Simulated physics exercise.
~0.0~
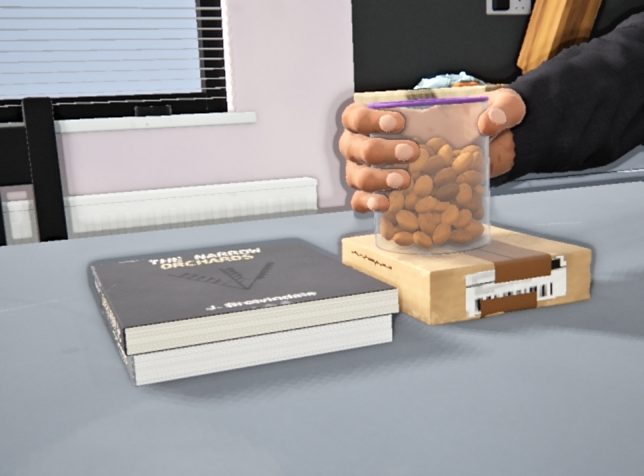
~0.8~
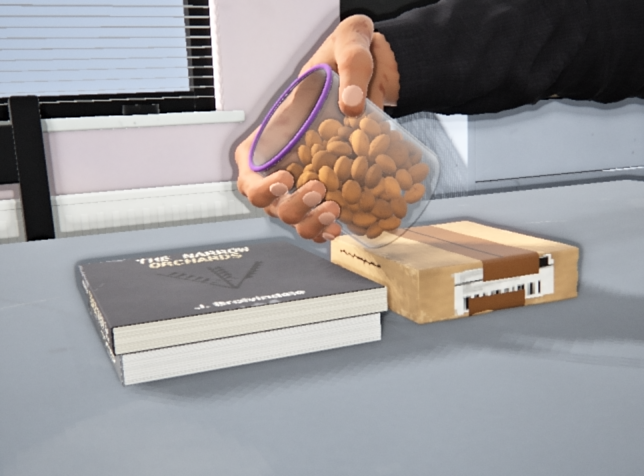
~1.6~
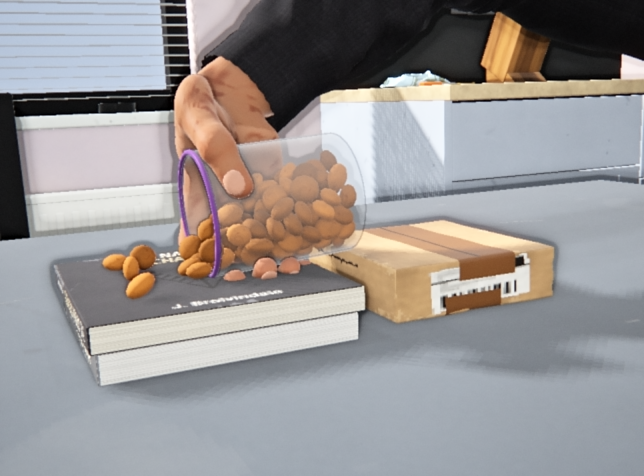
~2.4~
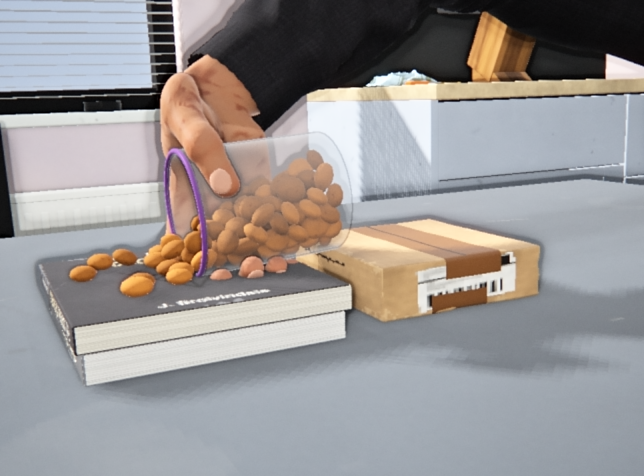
A clear, purple-rimmed tub of small brown pieces was lifted off a cardboard box by a hand, tipped over to the left and laid on its side on a pile of books, where a few pieces spilled onto the top cover.
